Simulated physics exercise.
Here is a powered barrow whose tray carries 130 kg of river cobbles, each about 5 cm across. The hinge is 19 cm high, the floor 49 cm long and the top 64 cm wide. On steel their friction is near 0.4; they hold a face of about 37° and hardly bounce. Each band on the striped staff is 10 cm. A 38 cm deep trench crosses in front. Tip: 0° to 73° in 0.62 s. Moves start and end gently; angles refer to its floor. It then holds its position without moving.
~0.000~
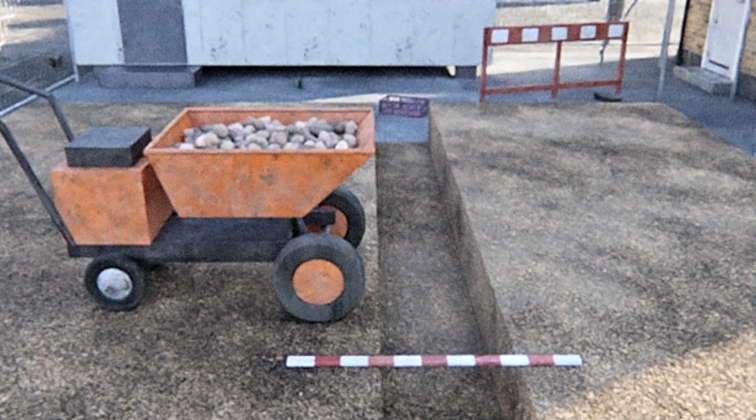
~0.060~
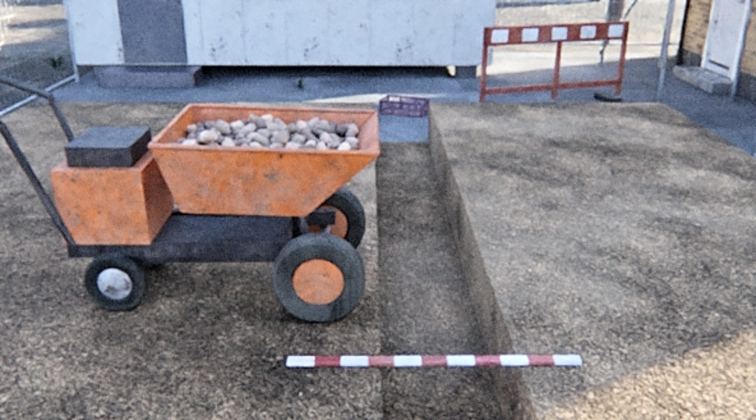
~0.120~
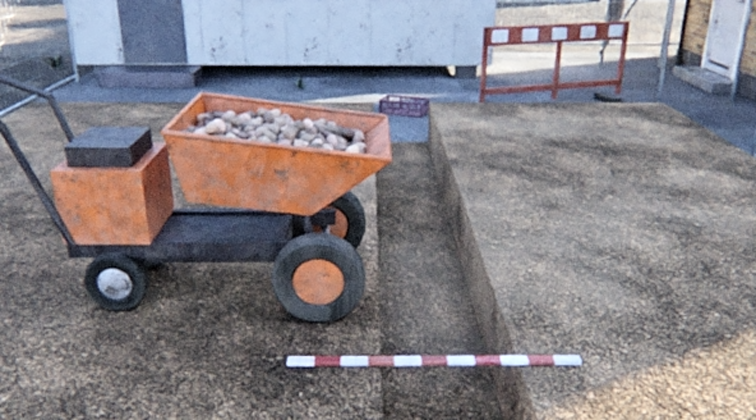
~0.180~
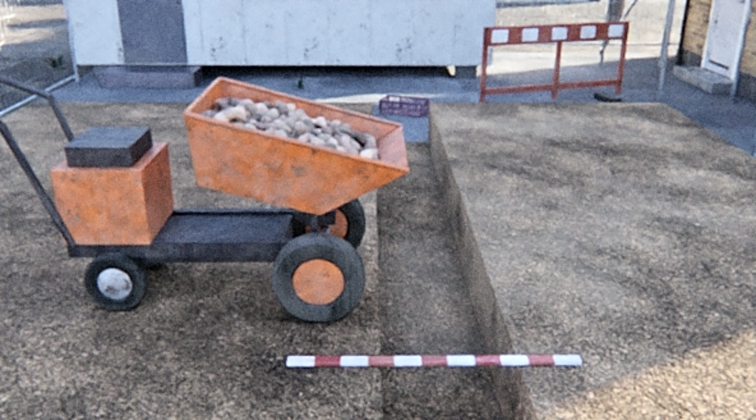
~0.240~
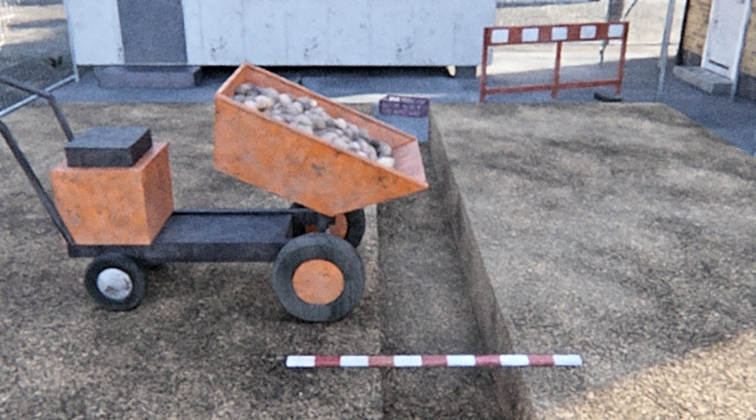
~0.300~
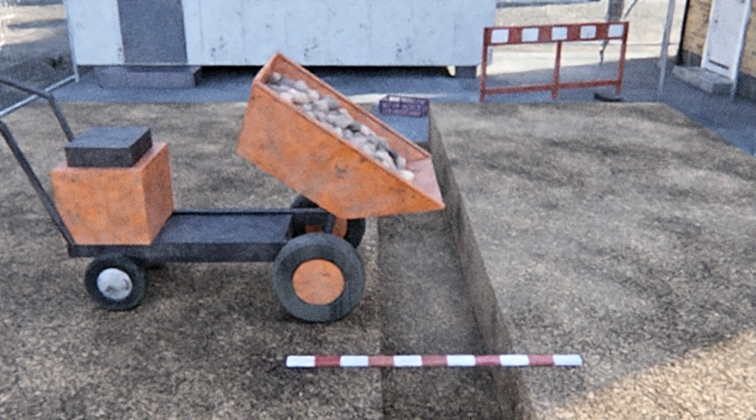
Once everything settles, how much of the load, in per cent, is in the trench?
Once it settles, about 37 per cent of the load is there.
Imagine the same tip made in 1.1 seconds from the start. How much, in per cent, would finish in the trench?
In that case some 50 per cent.
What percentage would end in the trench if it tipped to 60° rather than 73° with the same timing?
In that case near 45 per cent.
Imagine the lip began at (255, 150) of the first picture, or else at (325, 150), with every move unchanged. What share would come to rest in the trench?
Roughly 100 per cent, then 80 per cent.
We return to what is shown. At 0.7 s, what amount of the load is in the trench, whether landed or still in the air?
By then, around 15 percent.
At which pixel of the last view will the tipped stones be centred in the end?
At about pixel (529, 282) in the last view.
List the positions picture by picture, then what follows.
In the first frame, the tray is at 0°, its lip at (374, 152); the top of the load is at (259, 129).
In the second frame, lip at (379, 154), floor tilted 2°, highest stones at (248, 126); the stones move at 0.4 m/s on average.
In the third frame, the tray is at 7°, its lip at (391, 160); the top of the load is at (237, 119); the stones move at 0.9 m/s on average.
In the fourth frame, lip at (409, 171), floor tilted 15°, highest stones at (234, 106); the stones move at 1.3 m/s on average.
In the fifth frame, lip at (427, 187), floor tilted 24°, highest stones at (253, 93); the stones move at 1.5 m/s on average.
In the sixth frame, the tray is at 35°, its lip at (444, 207); the top of the load is at (277, 82); the stones move at 1.6 m/s on average.
After 0.5 s the floor is at 61°; 100 % in the tray; the foremost stones are at (448, 222).
After 0.7 s the floor is at 73°; 57 % in the tray, 16 % in the trench, 27 % past the trench; the foremost stones are at (555, 287).
After 1.1 s the floor is at 73°; 3 % in the tray, 33 % in the trench, 64 % past the trench; the foremost stones are at (737, 285).
After 3.0 s the floor is at 73°; 0 % in the tray, 37 % in the trench, 63 % past the trench; the foremost stones are past the picture's edge.
